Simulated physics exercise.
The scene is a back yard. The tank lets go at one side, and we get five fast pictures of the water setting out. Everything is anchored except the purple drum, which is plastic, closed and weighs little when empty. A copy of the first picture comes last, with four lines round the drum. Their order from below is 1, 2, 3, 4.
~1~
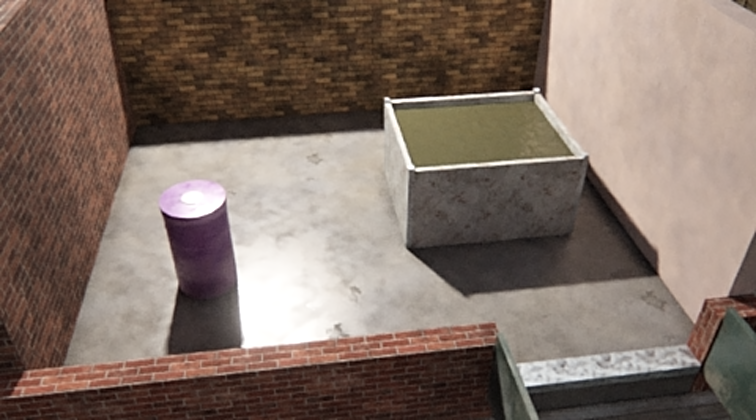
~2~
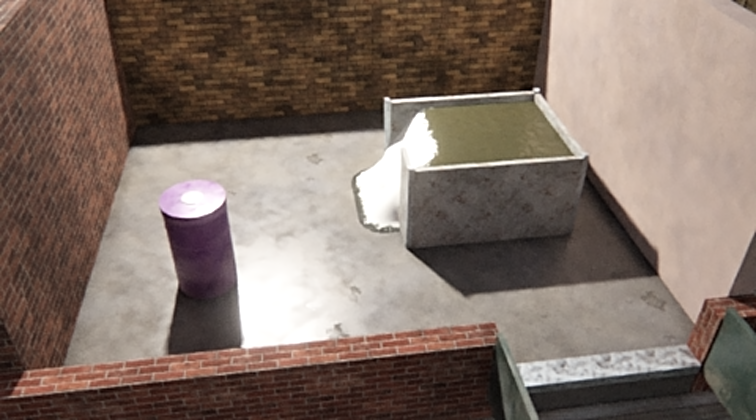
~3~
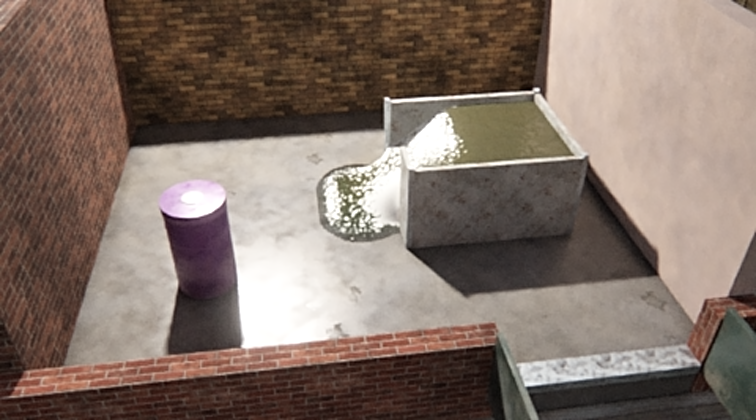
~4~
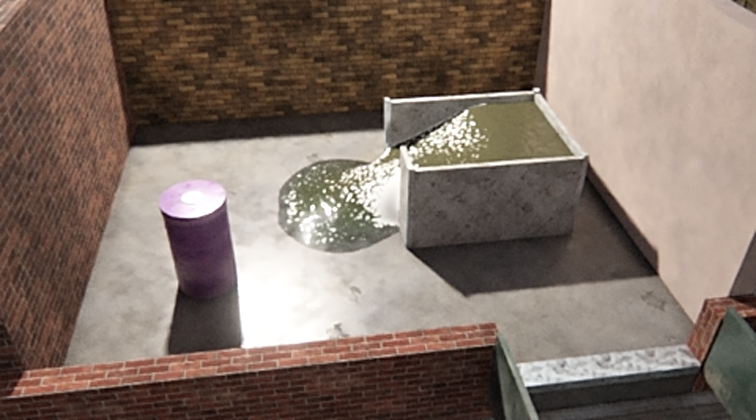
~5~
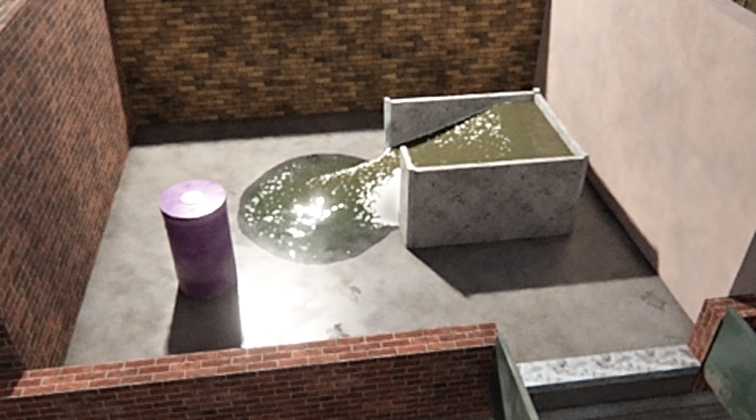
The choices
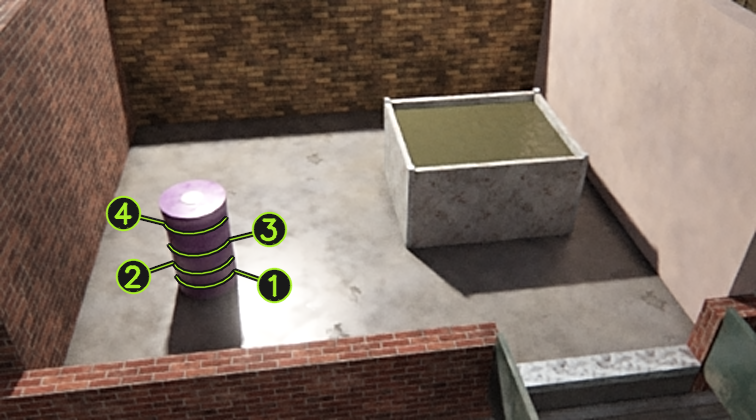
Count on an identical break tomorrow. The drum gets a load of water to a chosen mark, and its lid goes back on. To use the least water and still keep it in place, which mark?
The limit is 2.
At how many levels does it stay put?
Three of the four.
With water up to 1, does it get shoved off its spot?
Yes, it does.
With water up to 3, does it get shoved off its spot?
No.
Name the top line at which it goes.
Line 1.
On the marked copy, 1 at (204, 287); 2 at (201, 273); 3 at (198, 255); 4 at (193, 233); from the bottom up 1, 2, 3, 4.
With 1, it is pushed about its own width away.
With 2, it does not move.
With 3, it does not move.
With 4, it does not move.
